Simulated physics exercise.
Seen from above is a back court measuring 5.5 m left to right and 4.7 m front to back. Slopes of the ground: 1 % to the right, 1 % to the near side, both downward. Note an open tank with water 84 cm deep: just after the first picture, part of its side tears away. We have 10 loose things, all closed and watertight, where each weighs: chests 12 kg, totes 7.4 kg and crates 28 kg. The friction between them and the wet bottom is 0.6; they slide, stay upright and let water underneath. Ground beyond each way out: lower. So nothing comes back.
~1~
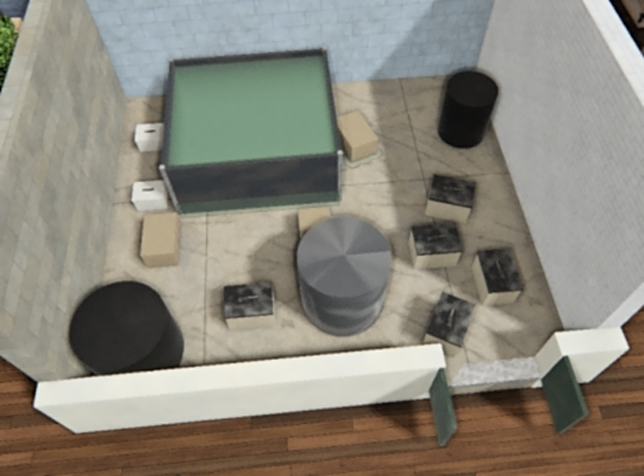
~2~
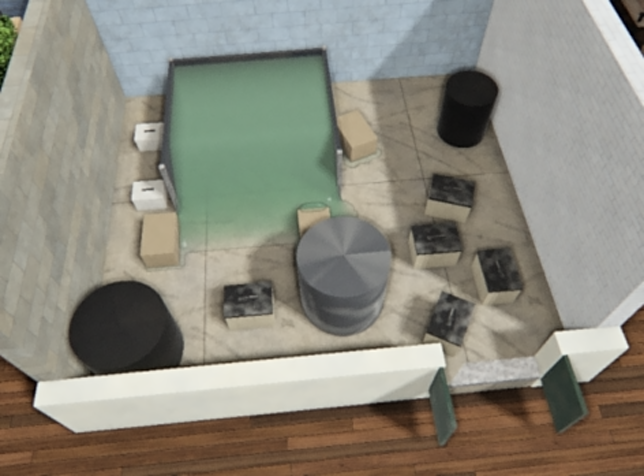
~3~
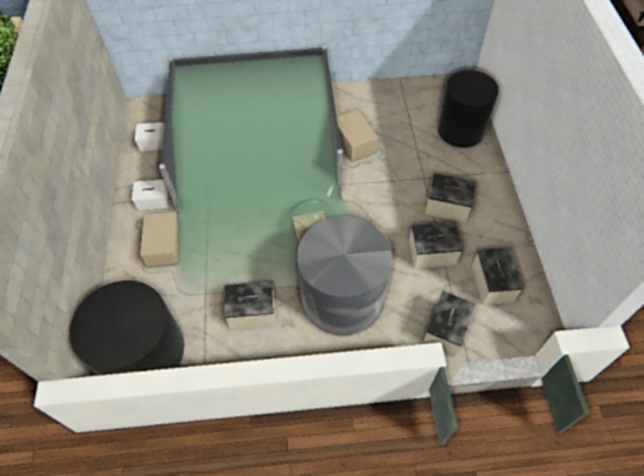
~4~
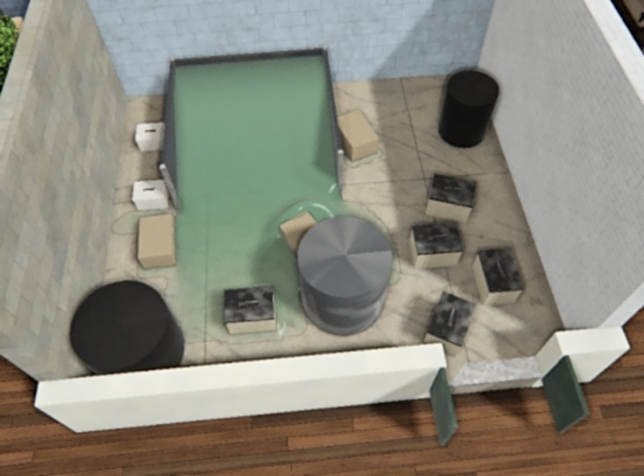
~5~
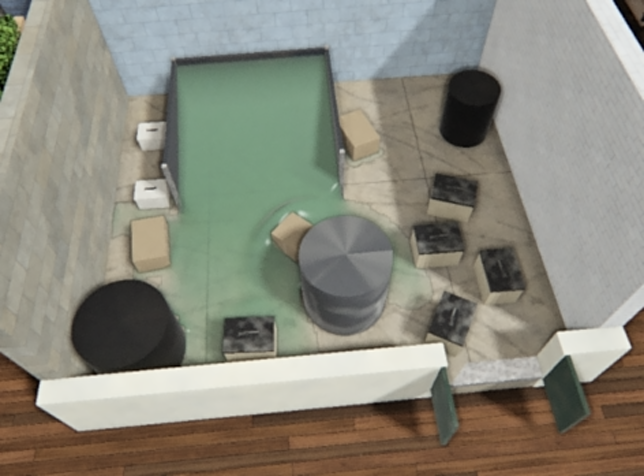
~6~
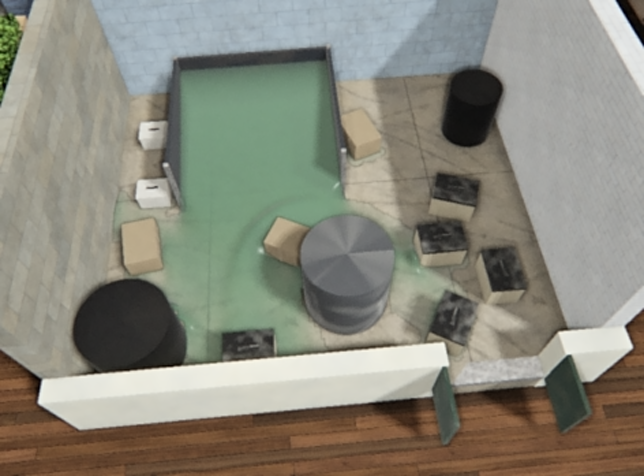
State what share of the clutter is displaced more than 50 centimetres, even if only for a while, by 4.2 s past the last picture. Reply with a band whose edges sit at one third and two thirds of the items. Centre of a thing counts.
Band: Two thirds or above.
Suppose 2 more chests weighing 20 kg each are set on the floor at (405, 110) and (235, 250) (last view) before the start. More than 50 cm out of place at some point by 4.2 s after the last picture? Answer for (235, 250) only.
I'd say it comes out beyond the limit.
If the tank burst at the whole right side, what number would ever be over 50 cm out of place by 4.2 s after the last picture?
Result: 6 of them.
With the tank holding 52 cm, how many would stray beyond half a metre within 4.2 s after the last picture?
That would give 9.
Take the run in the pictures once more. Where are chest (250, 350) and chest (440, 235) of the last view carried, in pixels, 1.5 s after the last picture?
Approx. (327, 328); approx. (520, 217).
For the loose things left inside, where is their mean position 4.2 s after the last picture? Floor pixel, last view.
Averaged position, last view: Near pixel (324, 148).
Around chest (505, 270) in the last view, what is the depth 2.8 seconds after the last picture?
Roughly 20 cm.
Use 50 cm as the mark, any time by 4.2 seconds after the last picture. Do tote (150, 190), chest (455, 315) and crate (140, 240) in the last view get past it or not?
First exceeding it, second exceeding it, third exceeding it.
Then, 0.4 s after the last picture 3 of 10 are over 50 cm from their spots; 2 afloat.
Then, 1.5 s after the last picture 7 of 10 are over 50 cm from their spots; 3 afloat.
Then, 2.8 s after the last picture 8 of 10 are over 50 cm from their spots; 8 afloat.
Then, 4.2 s after the last picture 9 of 10 are over 50 cm from their spots, and 9 have been at some point; 8 afloat.
